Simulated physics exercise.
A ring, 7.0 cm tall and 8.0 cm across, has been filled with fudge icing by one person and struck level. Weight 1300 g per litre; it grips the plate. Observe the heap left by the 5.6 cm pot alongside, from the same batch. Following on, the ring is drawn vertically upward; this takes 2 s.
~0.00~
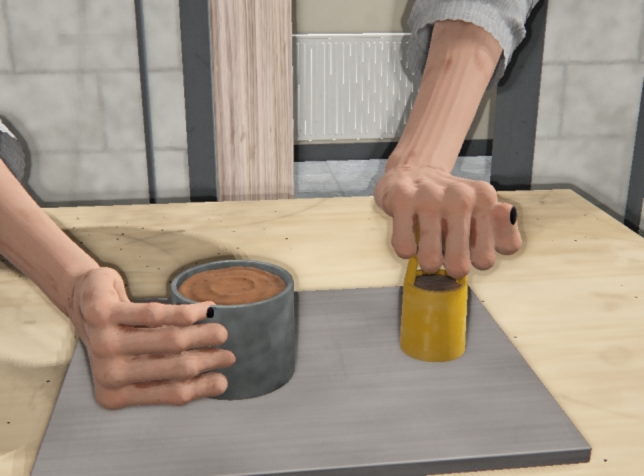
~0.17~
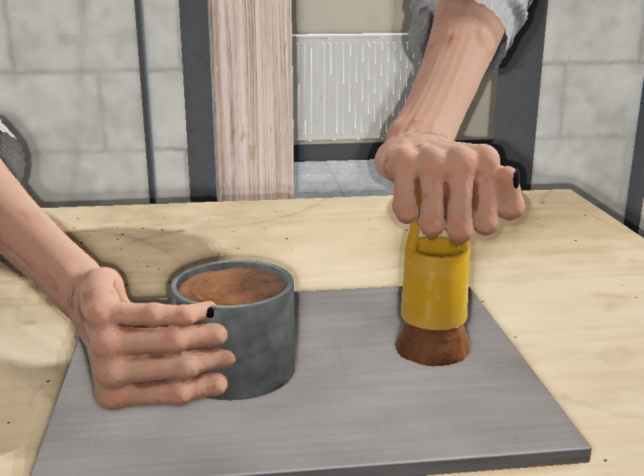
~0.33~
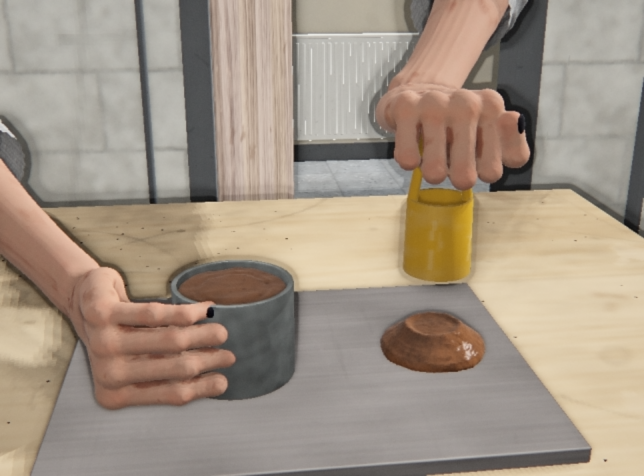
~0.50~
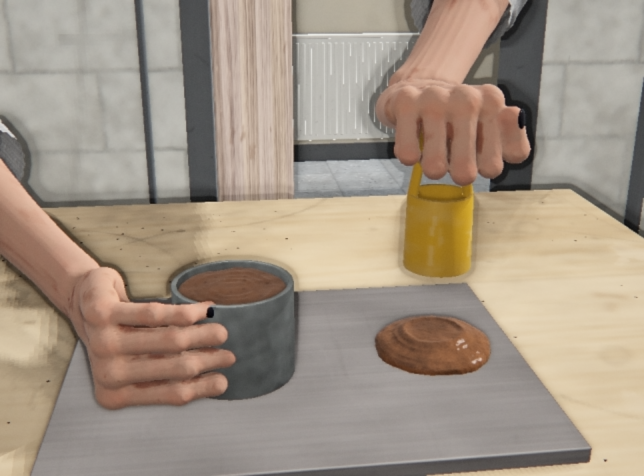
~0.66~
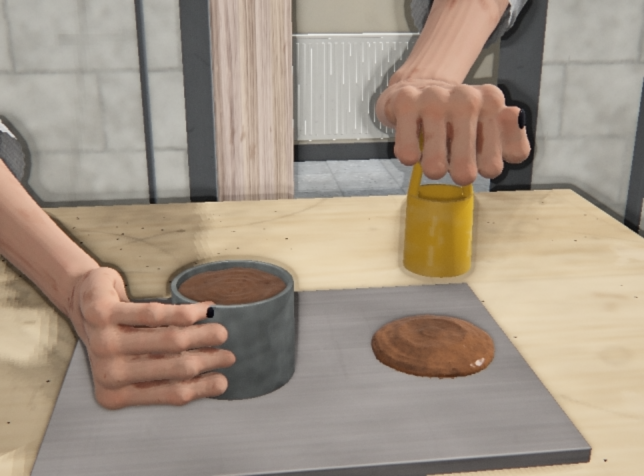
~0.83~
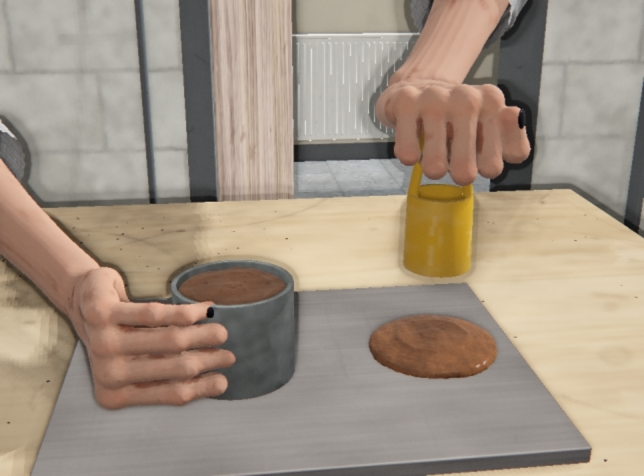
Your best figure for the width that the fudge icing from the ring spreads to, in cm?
Some 20.0 cm.
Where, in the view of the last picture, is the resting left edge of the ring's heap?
It sits close to (99, 393) in the last picture.
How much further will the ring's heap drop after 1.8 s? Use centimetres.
It comes to around 0.5 cm.
After 1.3 s, the ring is up 1.5 cm; the fudge icing has come down 0.8 cm to 6.2 cm and is 11 cm wide.
After 1.8 s, the ring is up 4.2 cm; the fudge icing has come down 4.7 cm to 2.3 cm and is 17 cm wide.
After 2.3 s, the ring is up 6.9 cm; the fudge icing has come down 5.0 cm to 2.0 cm and is 19 cm wide.
After 2.9 s, the ring is clear; the fudge icing has come down 5.1 cm to 1.9 cm and is 19 cm wide.
After 4.4 s, at rest, the ring is clear; the fudge icing has come down 5.2 cm to 1.8 cm and is 20 cm wide.
